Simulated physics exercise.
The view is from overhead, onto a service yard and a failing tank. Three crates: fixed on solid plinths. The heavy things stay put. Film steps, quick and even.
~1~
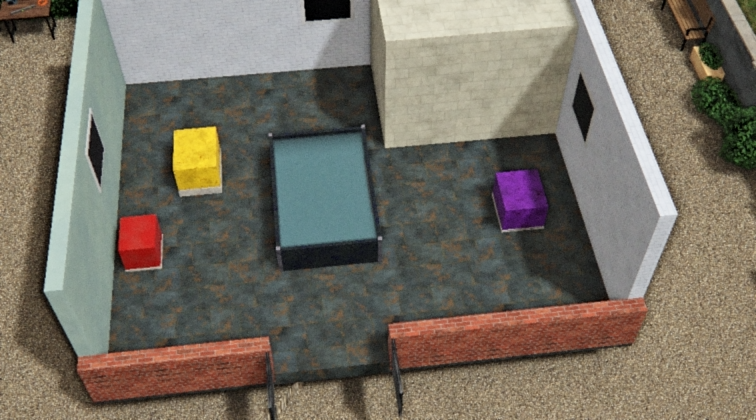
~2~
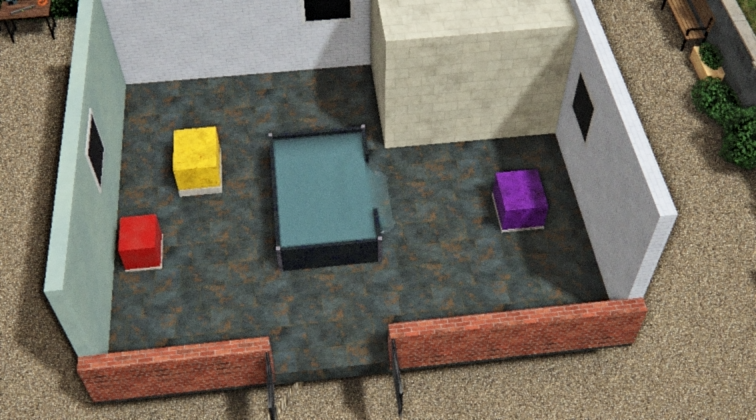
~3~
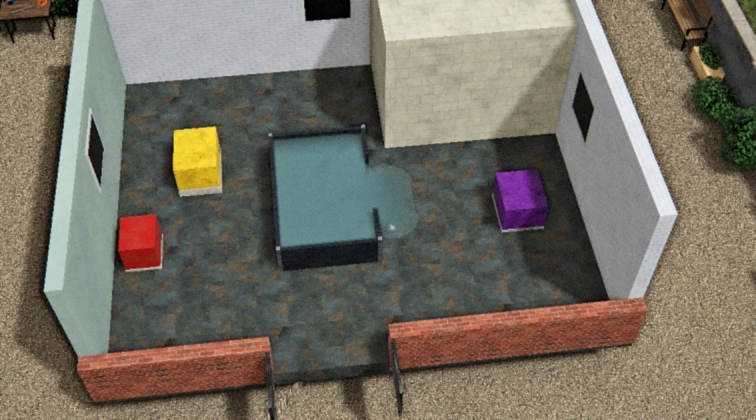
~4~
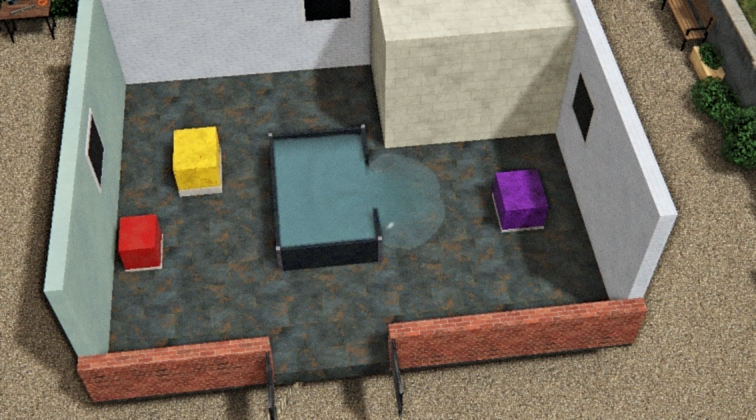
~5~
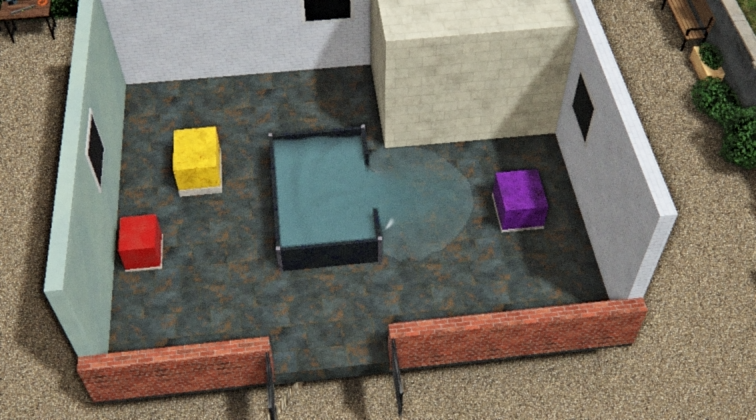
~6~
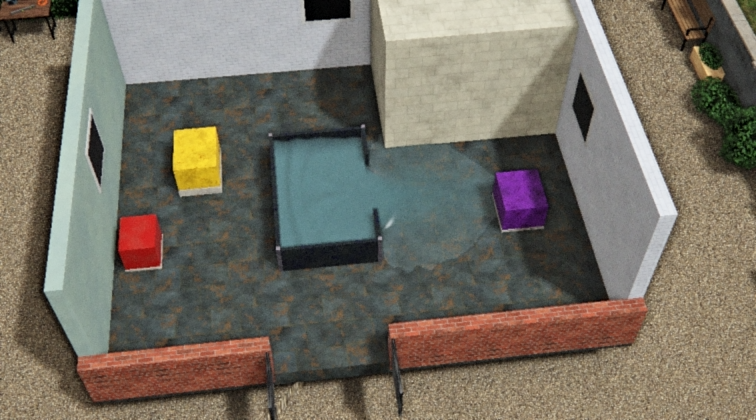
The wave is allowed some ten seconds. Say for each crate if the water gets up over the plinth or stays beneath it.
At the yellow crate the water stays beneath; at the red crate the water gets over; at the purple crate the water gets over.
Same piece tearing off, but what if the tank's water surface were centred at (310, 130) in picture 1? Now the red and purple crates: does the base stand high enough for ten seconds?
The red crate is flooded and the purple crate is flooded.
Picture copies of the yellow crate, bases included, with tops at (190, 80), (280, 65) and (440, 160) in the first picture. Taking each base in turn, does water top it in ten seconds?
Well, the first one stays clear of it, the next one stays clear of it, and the final one gets caught.
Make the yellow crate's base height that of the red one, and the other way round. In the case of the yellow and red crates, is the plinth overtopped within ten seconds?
In that case the yellow crate is unaffected, and the red crate is unaffected.
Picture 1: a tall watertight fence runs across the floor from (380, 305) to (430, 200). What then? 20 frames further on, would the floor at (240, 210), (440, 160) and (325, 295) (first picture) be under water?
One by one: Spared, soaked, soaked.
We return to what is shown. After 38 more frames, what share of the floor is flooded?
It comes to roughly 45 in a hundred.
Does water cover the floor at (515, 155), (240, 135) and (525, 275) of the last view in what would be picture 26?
First spot swamped, second spot clear, third spot swamped.
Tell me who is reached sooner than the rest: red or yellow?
That would be the red-painted one.
A moment on, water covers 20 % of the floor; the yellow crate not reached, the red crate not reached, the purple crate water round its plinth.
Next, water covers 30 % of the floor; the yellow crate not reached, the red crate not reached, the purple crate water round its plinth.
Then, water covers 30 % of the floor; the yellow crate not reached, the red crate not reached, the purple crate water round its plinth.
Later, water covers 45 % of the floor; the yellow crate not reached, the red crate not reached, the purple crate water round its plinth.
In the end, water covers 70 % of the floor; the yellow crate stayed above the water, the red crate was topped, the purple crate was topped.
